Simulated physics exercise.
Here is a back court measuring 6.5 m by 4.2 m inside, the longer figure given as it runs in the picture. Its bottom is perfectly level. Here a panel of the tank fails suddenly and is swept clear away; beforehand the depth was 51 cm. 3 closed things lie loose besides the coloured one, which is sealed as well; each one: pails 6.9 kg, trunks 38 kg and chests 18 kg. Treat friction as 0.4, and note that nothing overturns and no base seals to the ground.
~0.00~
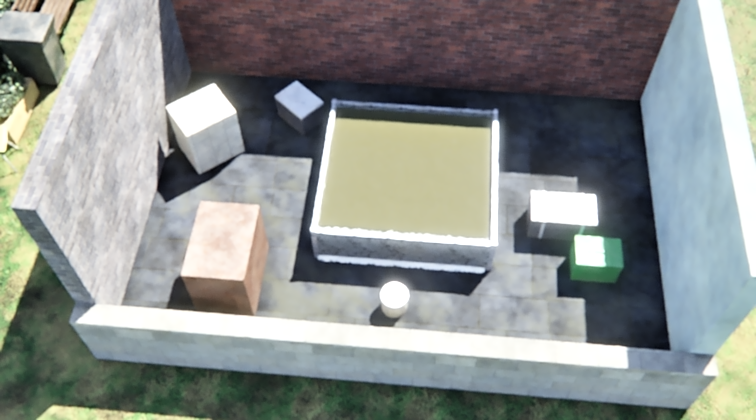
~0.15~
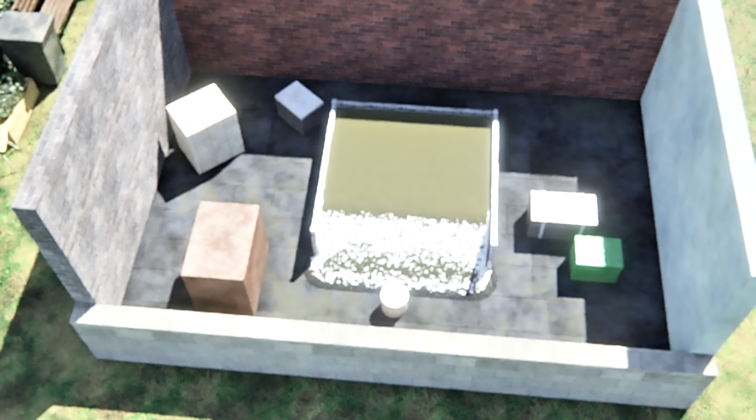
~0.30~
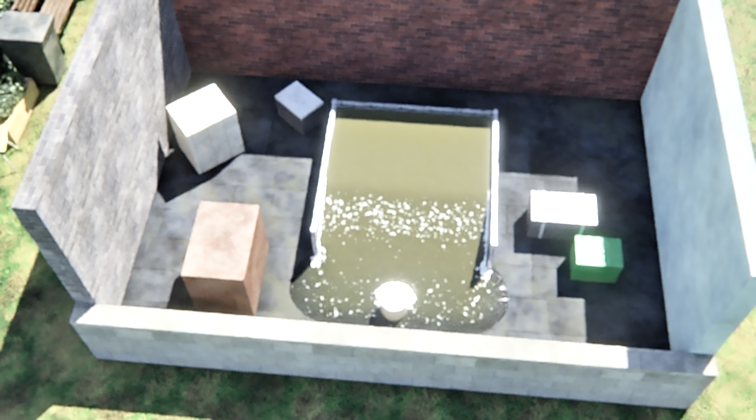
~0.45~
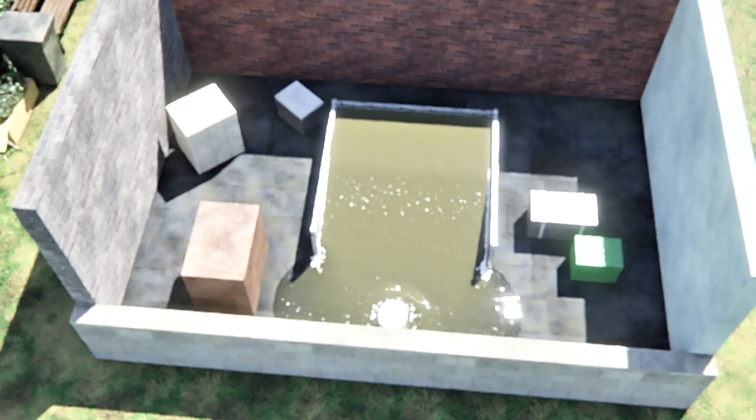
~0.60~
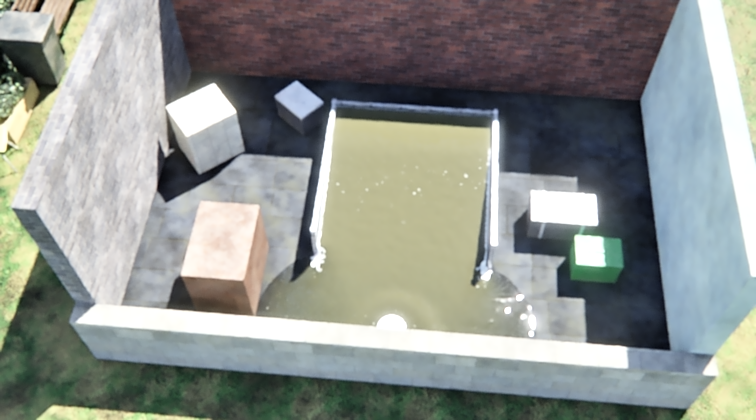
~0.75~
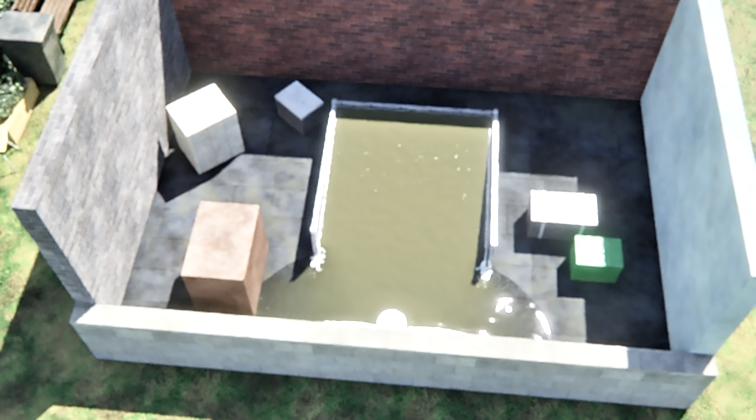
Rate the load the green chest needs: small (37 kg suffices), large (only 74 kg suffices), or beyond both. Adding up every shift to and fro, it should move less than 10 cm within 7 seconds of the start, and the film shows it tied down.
Large.
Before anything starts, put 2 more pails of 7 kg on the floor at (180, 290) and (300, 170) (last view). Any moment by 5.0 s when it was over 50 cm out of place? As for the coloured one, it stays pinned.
Result, in order - below threshold; above threshold.
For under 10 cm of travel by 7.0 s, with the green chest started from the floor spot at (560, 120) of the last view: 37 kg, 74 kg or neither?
Going by the scene, only the heavier one works.
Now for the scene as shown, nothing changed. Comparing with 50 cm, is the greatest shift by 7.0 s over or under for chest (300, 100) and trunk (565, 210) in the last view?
In that order: Over, under.
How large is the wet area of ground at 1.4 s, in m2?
The covered patch comes to about 9.5 m2.
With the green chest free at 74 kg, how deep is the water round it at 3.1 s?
Roughly 10 cm.
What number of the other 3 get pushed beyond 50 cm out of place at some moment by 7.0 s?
That makes 2.
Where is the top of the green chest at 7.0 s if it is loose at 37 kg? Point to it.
Estimated position: Close to (606, 223).
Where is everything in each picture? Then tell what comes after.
In the first picture, the green chest at (599, 251) rests on the ground; water covers 4.2 m2; 0 of 4 have shifted.
In the second picture, the green chest at (599, 251), on the bottom; 5.2 m2 under water; 0 of 4 have shifted.
In the third picture, the green chest at (599, 251) rests on the ground; 6.3 m2 under water; 0 of 4 have shifted.
In the fourth picture, the green chest at (599, 251) rests on the ground; water covers 7.4 m2; 1 of 4 have shifted.
In the fifth picture, the green chest at (599, 251) rests on the ground; 7.9 m2 under water; 1 of 4 have shifted.
In the sixth picture, the green chest at (599, 251) rests on the ground; water covers 8.1 m2; 1 of 4 have shifted.
After 1.4 s the green chest would be 0 cm from its start with 37 kg and 0 cm from its start with 74 kg; 0 cm of water round it then.
After 3.1 s the green chest would be 3 cm from its start with 37 kg and 0 cm from its start with 74 kg; 10 cm of water round it then.
After 4.9 s the green chest would be 42 cm from its start with 37 kg and 0 cm from its start with 74 kg; 10 cm of water round it then.
After 7.0 s the green chest would be 42 cm from its start with 37 kg and 0 cm from its start with 74 kg; 9 cm of water round it then.
